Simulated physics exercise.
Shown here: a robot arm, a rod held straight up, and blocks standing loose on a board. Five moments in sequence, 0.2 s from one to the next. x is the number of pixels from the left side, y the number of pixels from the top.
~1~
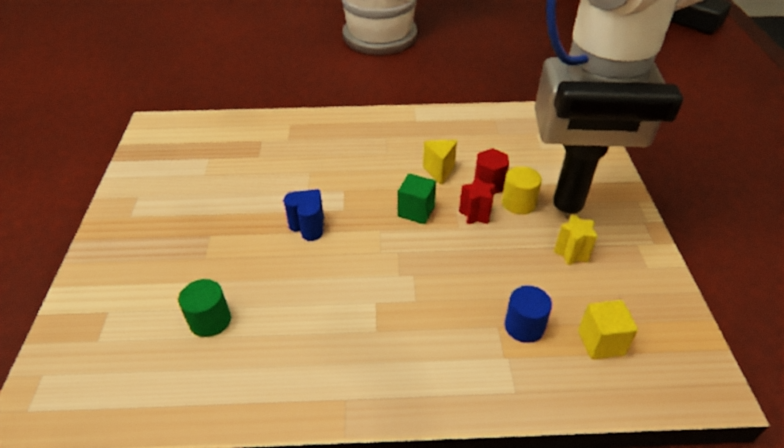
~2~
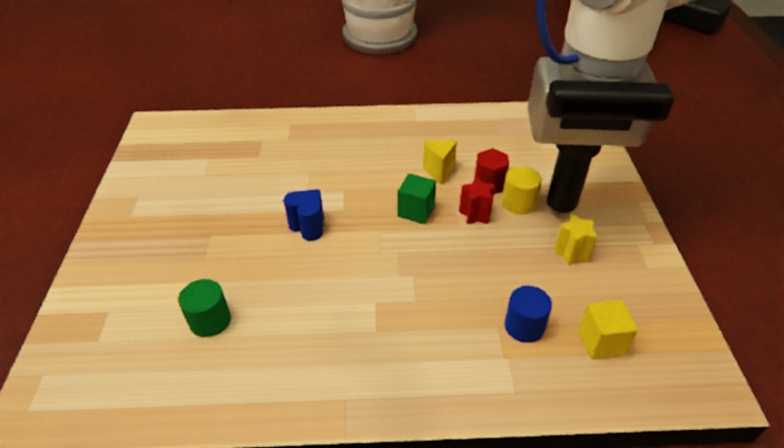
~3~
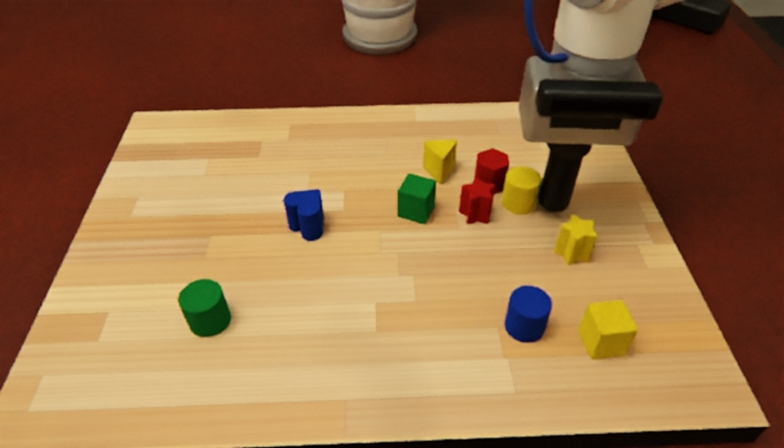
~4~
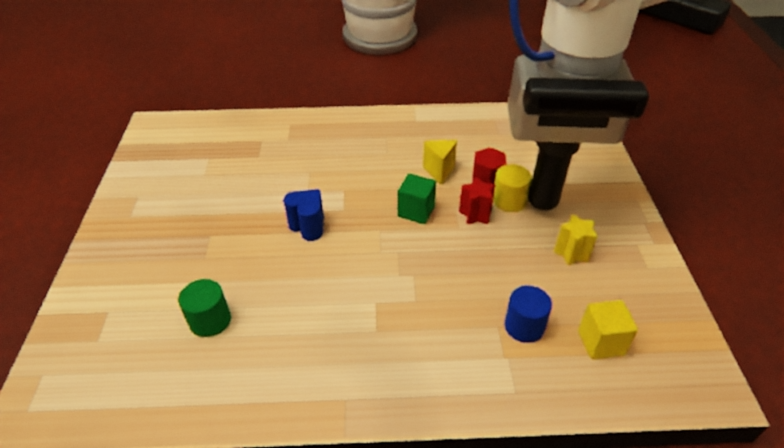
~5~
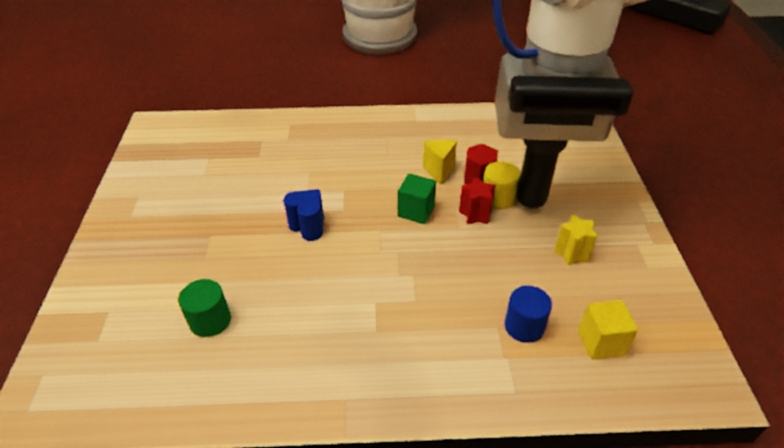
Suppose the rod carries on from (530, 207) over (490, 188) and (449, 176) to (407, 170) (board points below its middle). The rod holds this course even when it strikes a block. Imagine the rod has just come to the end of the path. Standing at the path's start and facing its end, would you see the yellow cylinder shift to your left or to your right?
My prediction: Leftwards.
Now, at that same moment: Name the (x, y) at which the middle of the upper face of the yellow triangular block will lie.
Near (397, 127).
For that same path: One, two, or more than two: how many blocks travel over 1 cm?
Count: 3 or more.
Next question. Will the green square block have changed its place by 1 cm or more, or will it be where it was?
The result: It stays put.
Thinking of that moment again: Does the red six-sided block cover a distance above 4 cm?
Yes - that is the case.
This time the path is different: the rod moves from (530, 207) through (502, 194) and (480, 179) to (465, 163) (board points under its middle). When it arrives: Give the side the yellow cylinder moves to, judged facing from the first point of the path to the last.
It gets pushed left.
What follows on the original path. One third of the way, rod (491, 180); yellow triangular block (428, 140), turned 35° anticlockwise; red six-sided block (456, 140), turned 75° clockwise; yellow cylinder (461, 160).
Two thirds of the way, rod (449, 168); yellow triangular block (416, 135), turned 45° anticlockwise; red six-sided block (442, 132); yellow cylinder (424, 160).
At the end, rod (407, 162); green square block not moved; yellow triangular block (397, 127); red star-shaped block not moved; red six-sided block (438, 129), turned 150° clockwise; yellow cylinder (397, 163).
